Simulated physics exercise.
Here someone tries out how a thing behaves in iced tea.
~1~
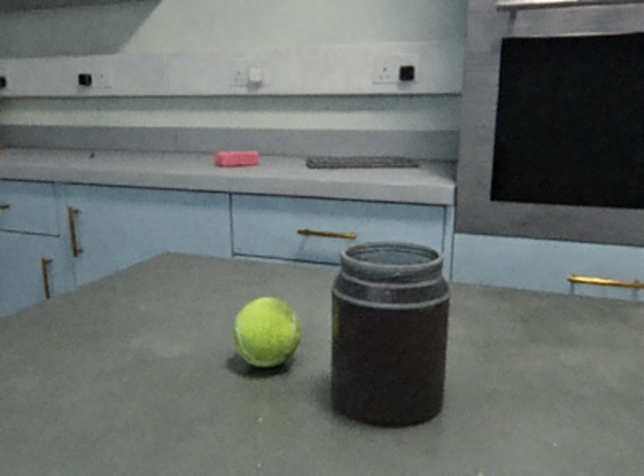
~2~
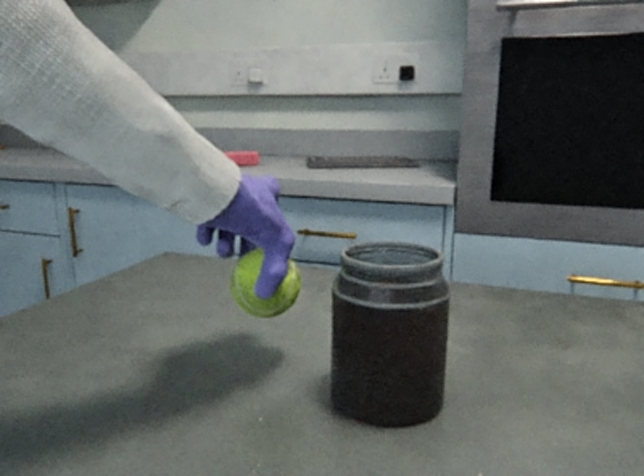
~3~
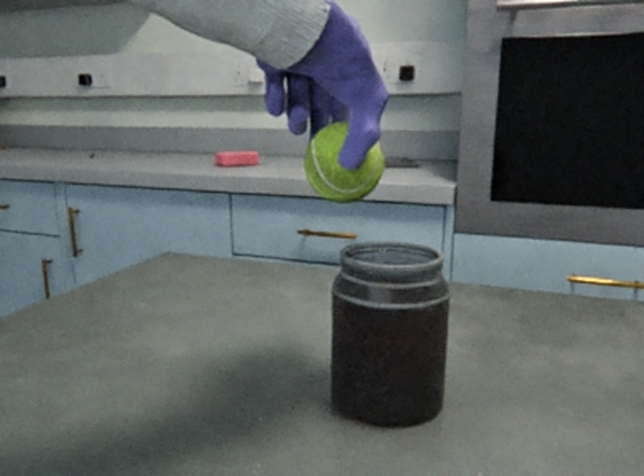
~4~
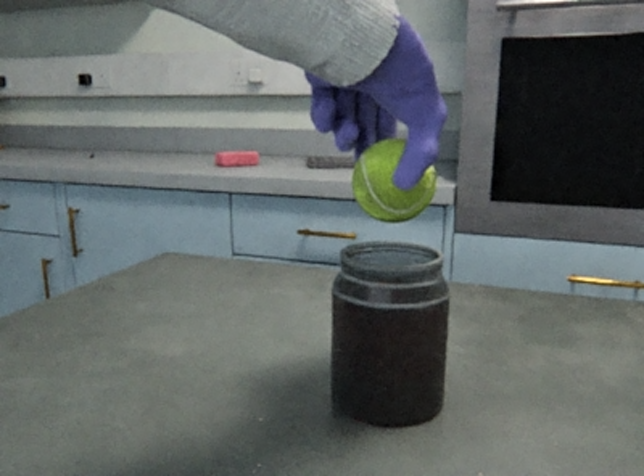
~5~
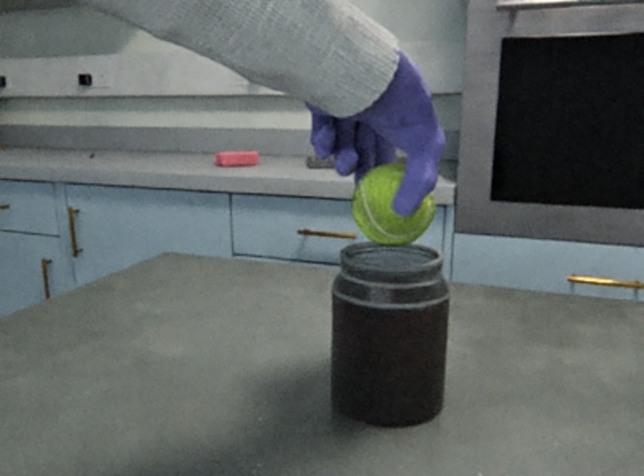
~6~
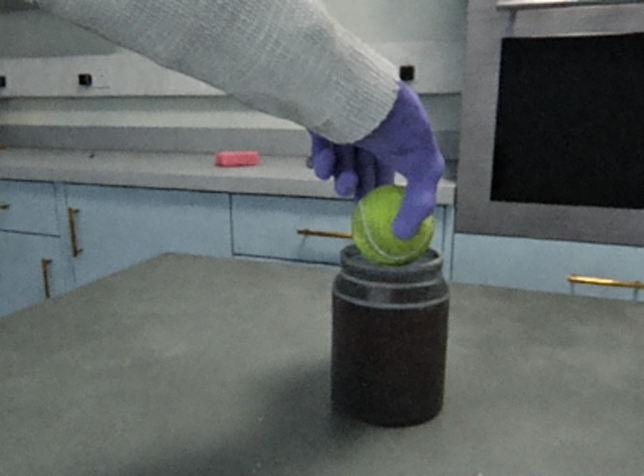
A kitchen or lab-like room with pale blue cabinets, brass handles and a dark-fronted oven is seen from slightly above a grey tabletop by a still camera. A yellow-green tennis ball lies left of an open, dark-filled jar, with a pink block on the counter behind. A purple-gloved hand in a pale grey sleeve reaches in from the left, lifts the ball, carries it right above the jar and lowers it to the mouth.
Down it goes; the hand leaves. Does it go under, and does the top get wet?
The thing stays afloat, and the jar does not spill.
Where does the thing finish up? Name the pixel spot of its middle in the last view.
Close to (391, 277).
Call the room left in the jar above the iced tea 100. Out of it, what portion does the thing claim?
I'd estimate close to 30 per cent.
Next, the tennis ball enters the iced tea; the jar is about three quarters full.
After that, the tennis ball comes up again; the jar is about three quarters full.
Finally, the tennis ball rides on the surface; the jar is about three quarters full; the top is dry.
